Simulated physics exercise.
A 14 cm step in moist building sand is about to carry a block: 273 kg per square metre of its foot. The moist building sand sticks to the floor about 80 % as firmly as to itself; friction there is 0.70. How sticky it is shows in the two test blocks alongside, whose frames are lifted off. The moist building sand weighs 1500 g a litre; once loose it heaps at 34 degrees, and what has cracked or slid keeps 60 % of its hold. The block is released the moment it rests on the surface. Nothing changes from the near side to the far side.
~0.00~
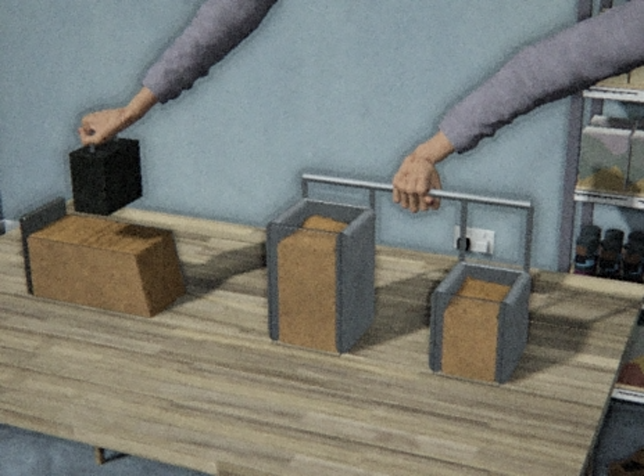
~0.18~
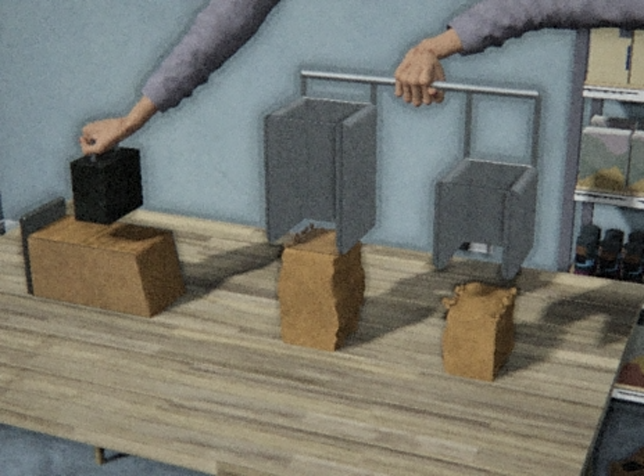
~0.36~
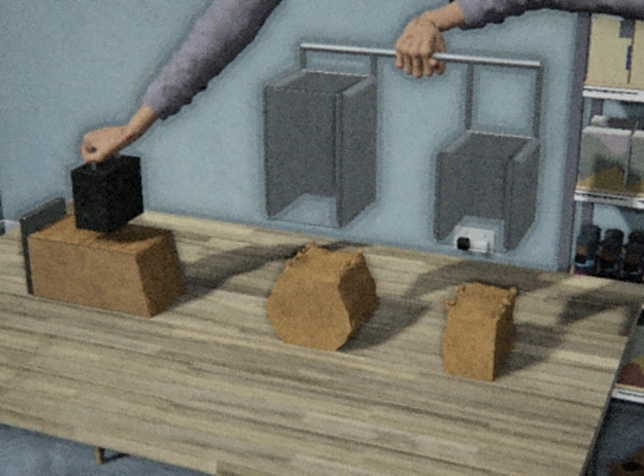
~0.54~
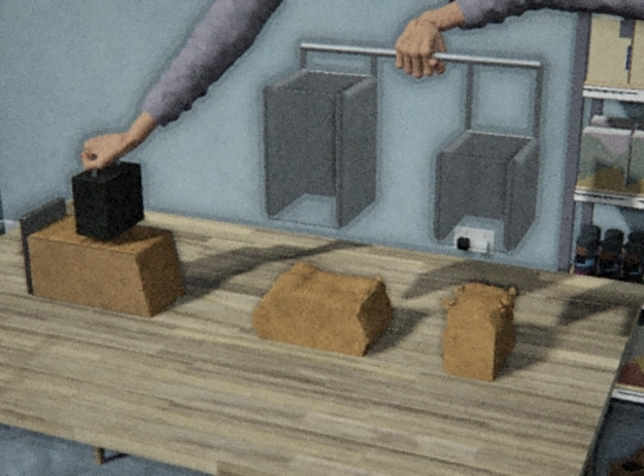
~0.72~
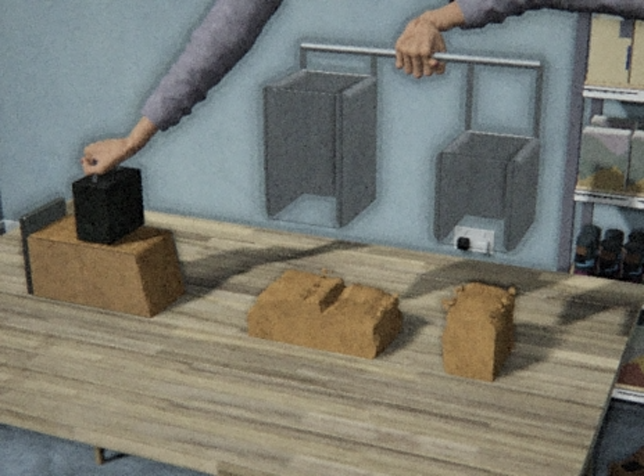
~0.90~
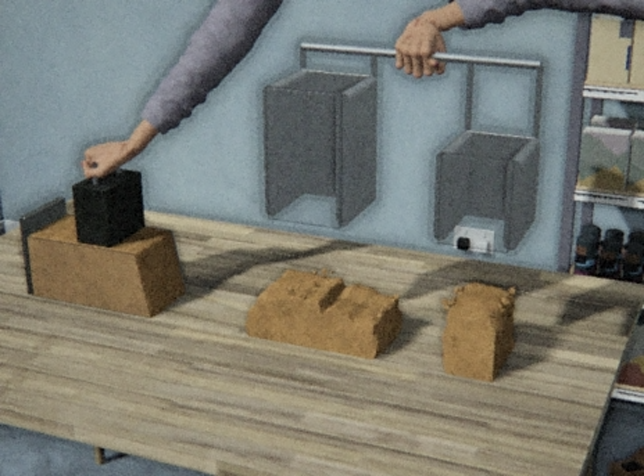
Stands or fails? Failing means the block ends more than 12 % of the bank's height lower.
The bank fails.
By 1.04 s, the block is down by 3 % of the bank's height and stands upright.
By 1.20 s, the block is down by 5 % of the bank's height and stands upright.
By 1.37 s, the block is down by 8 % of the bank's height and leans 3 degrees.
By 1.53 s, the block is down by 13 % of the bank's height and leans 6 degrees.
By 2.70 s, at the end, the block is down by 84 % of the bank's height and leans 90 degrees.
